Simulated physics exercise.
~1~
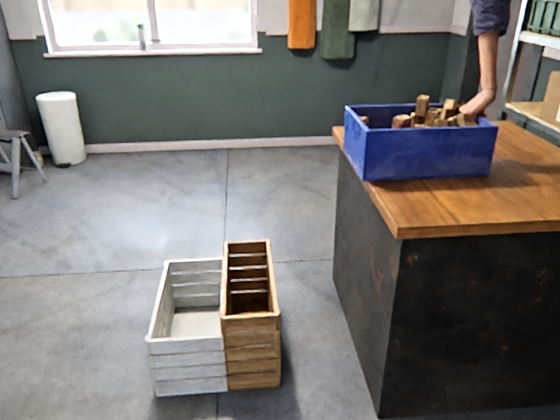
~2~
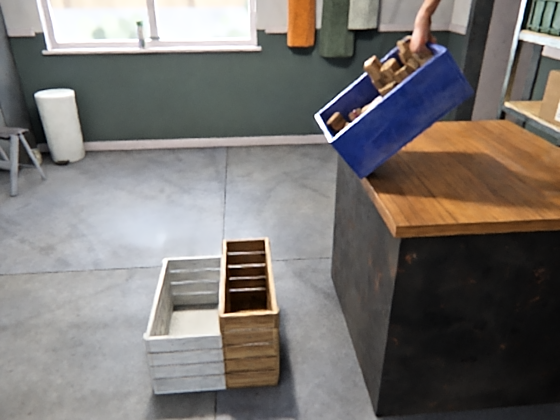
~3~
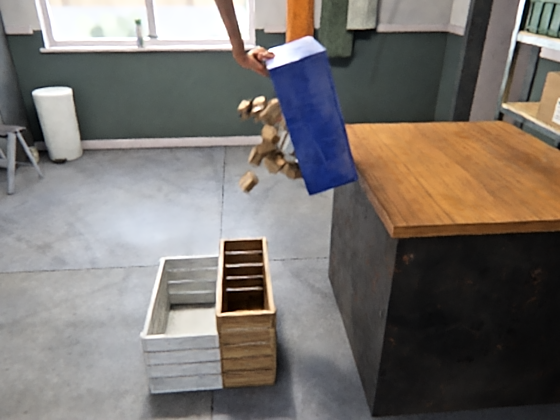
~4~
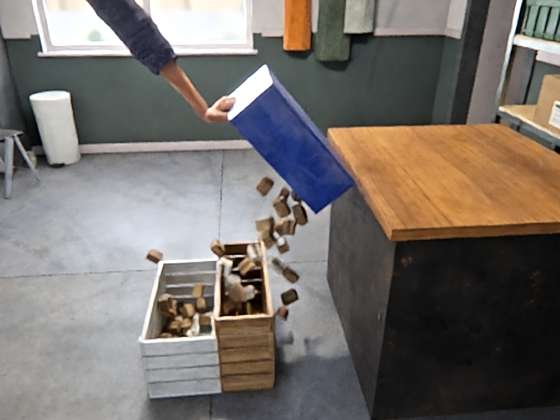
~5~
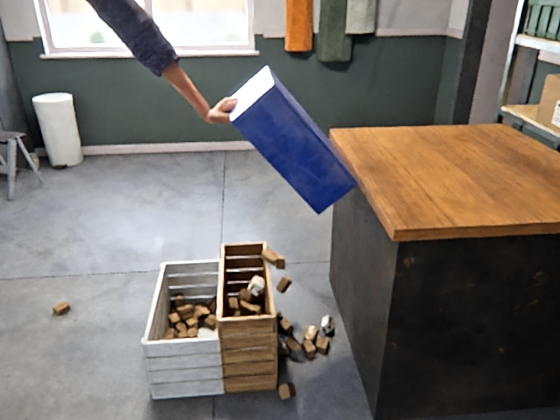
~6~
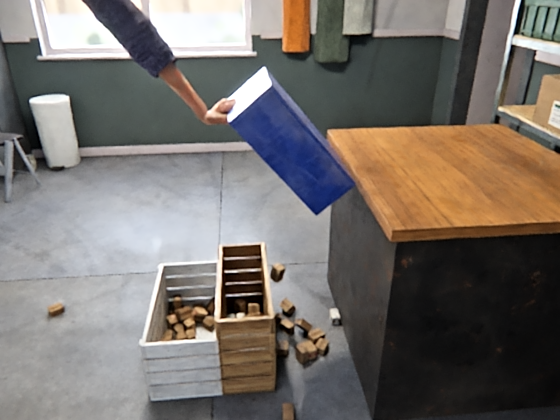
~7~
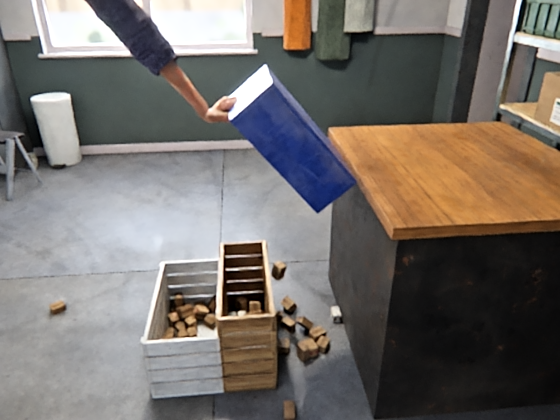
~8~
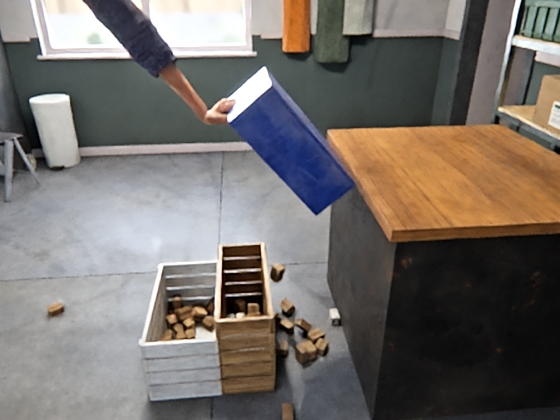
In a room with a grey floor, a hand tips a blue crate over the edge of a wooden-topped bench, spilling small brown parcels into adjoining wooden and white troughs, with several scattering on the floor, and holds the crate tilted as the parcels lie still.
